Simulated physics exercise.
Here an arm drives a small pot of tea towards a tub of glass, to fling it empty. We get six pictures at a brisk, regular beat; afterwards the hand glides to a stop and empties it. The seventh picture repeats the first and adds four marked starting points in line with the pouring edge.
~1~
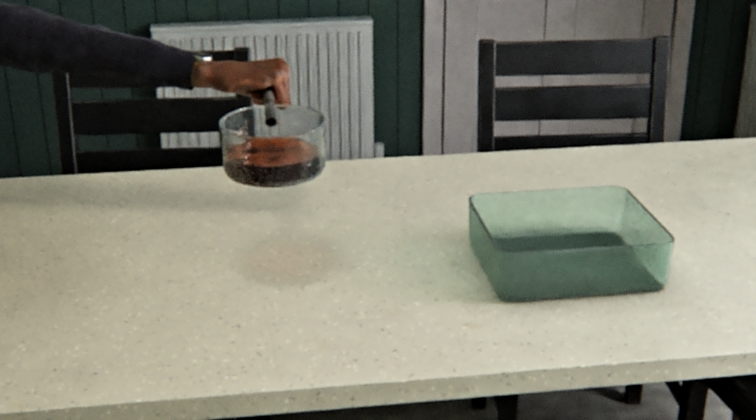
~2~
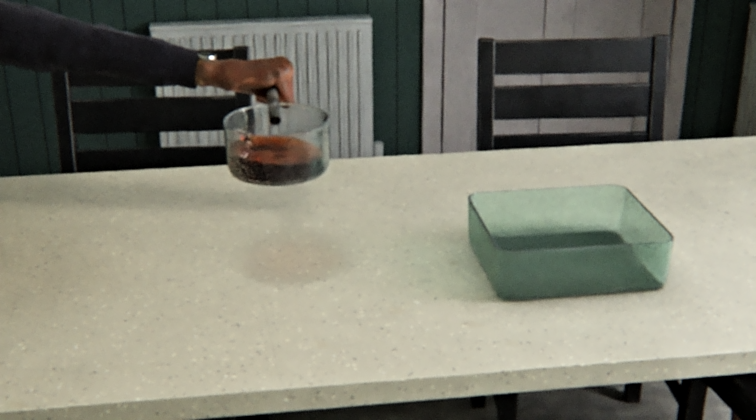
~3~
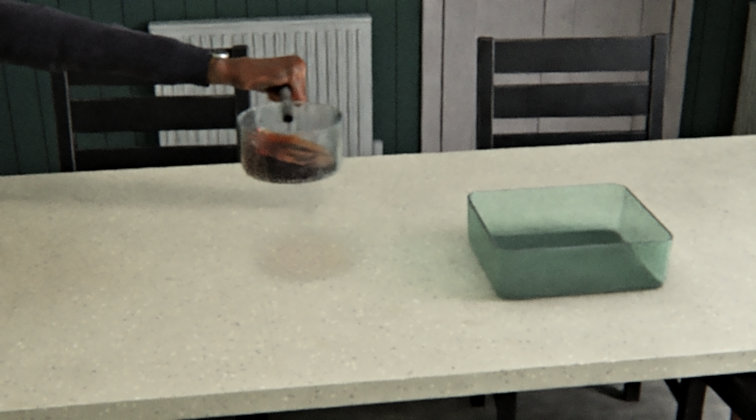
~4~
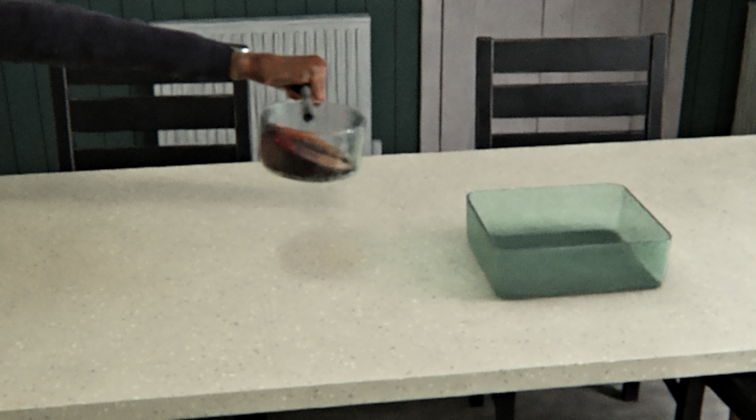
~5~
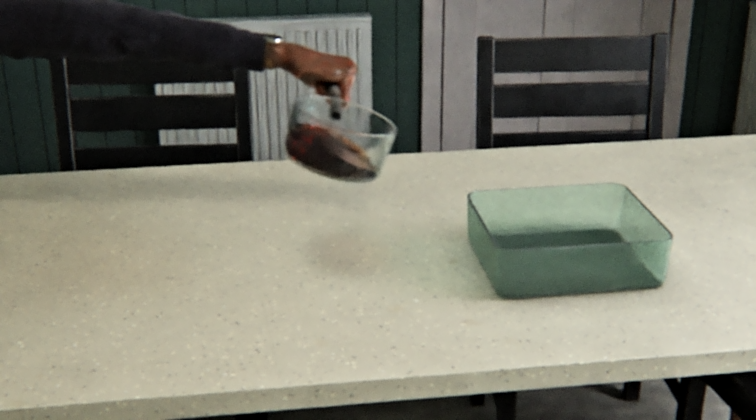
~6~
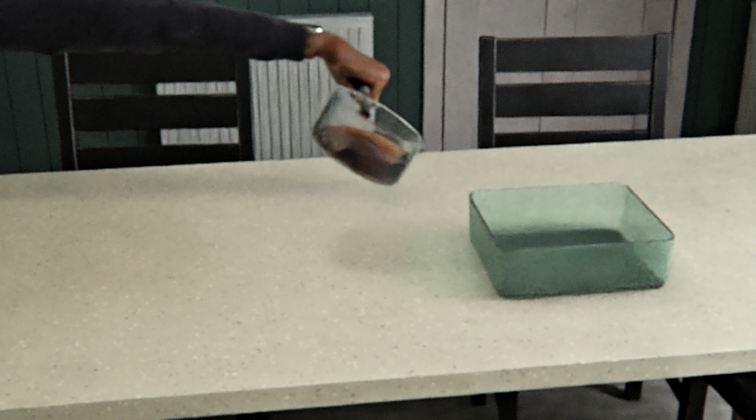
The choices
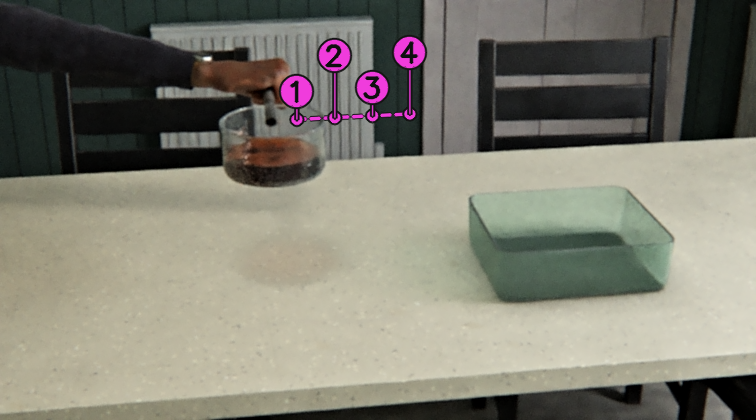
In a room with dark green panelled walls, a white radiator and black slatted chairs, a fixed camera looks slightly down across a long, pale speckled table. A dark-sleeved arm reaches in from the left, holding a clear pot of reddish-brown tea above the tabletop, while an empty green glass tub sits at the right. The hand carries the pot rightward, progressively tilting it toward the tub as the tea slants inside.
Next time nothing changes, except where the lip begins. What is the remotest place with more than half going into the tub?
1.
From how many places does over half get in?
All of them.
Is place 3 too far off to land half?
No, not at all.
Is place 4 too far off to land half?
No, not at all.
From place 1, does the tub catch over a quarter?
Yes, clearly.
In magenta, 1 at (296, 119); 2 at (334, 117); 3 at (372, 115); 4 at (409, 114).
If 1 is chosen, about 61 % lands in the tub, 23 % falls short and 15 % goes beside or beyond.
If 2 is chosen, about 73 % lands in the tub, 11 % falls short and 15 % goes beside or beyond.
If 3 is chosen, about 84 % lands in the tub, 10 % falls short and 6 % goes beside or beyond.
If 4 is chosen, about 72 % lands in the tub, 10 % falls short and 18 % goes beside or beyond.
